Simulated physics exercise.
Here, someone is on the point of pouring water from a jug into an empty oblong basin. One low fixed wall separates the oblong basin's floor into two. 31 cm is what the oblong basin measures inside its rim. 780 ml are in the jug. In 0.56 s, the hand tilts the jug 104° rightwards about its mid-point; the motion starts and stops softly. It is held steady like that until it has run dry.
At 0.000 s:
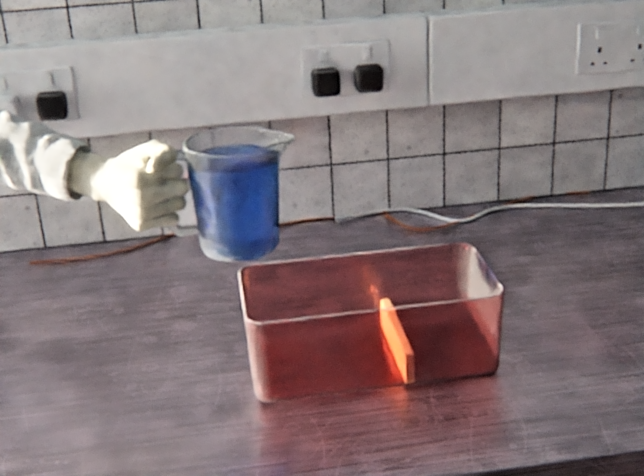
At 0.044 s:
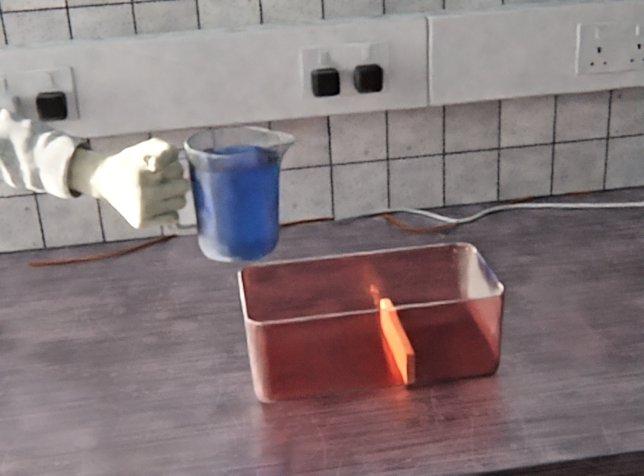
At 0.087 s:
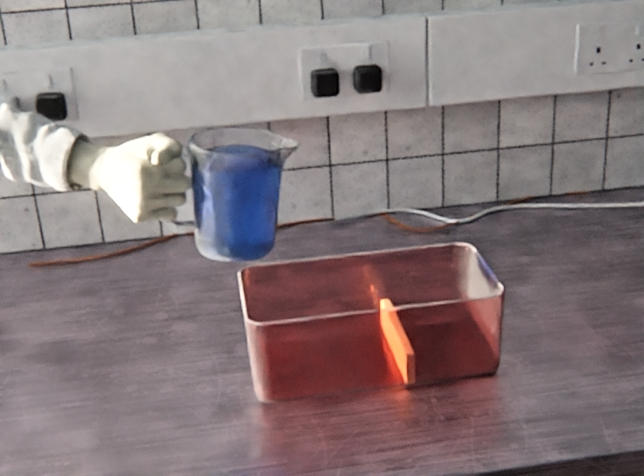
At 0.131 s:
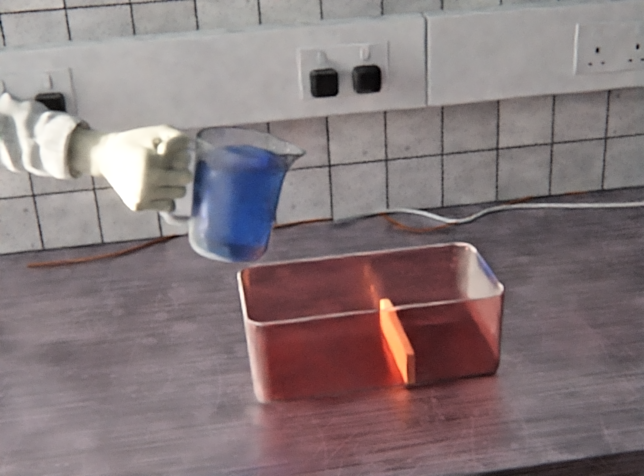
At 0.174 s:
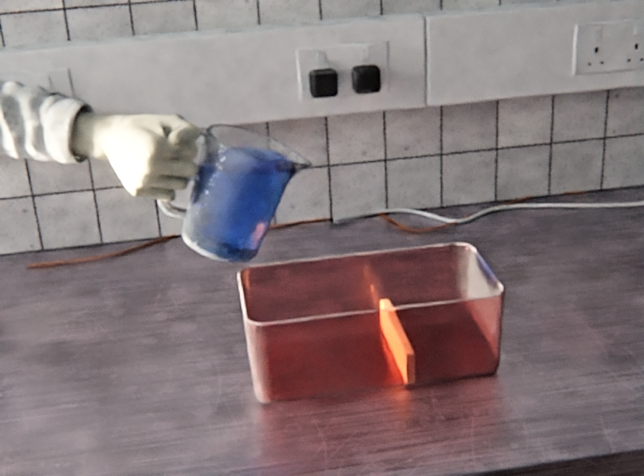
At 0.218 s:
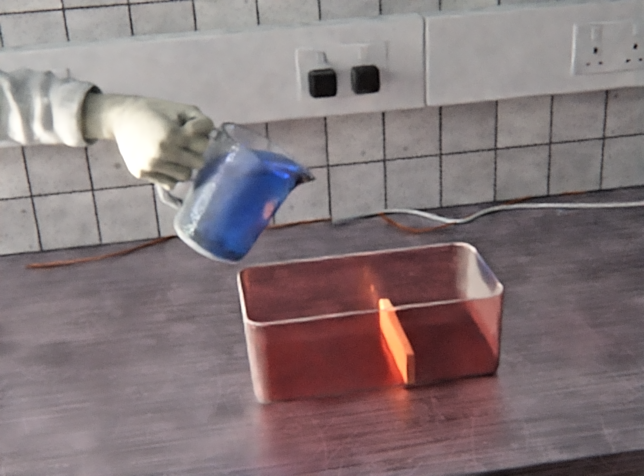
The video shows a gloved hand holding a clear jug of blue liquid above a worktop, beside a reddish rectangular basin with an orange divider. The hand tilts the jug rightwards, slowly at first, then further, towards the basin.
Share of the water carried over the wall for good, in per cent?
Near 6 per cent.
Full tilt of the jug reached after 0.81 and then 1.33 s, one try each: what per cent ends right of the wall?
5 and 5 %.
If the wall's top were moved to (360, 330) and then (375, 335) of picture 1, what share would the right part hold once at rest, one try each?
First try about 45 %, second try about 20 %.
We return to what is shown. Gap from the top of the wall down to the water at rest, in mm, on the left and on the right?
Left about 16 mm, while the right is about 38 mm.
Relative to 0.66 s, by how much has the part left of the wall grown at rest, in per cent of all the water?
Around 24 in a hundred.
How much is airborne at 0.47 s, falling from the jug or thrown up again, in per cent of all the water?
Around 22 in a hundred.
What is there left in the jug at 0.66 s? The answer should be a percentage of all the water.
Roughly 18 per cent.
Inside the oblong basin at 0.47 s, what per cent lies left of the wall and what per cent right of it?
About 20 left, about 0 right.
By 0.47 s the tilt is 98° and 57 per cent is still to pour, 20 is left of the wall and 0 right of it.
By 0.66 s the tilt is 104° and 17 per cent is still to pour, 63 is left of the wall and 1 right of it.
By 0.85 s the tilt is 104° and 3 per cent is still to pour, 82 is left of the wall and 5 right of it.
By 1.06 s the tilt is 104° and 0 per cent is still to pour, 87 is left of the wall and 6 right of it.
At rest 88 per cent lies left of the wall, 6 right of it and 6 outside.
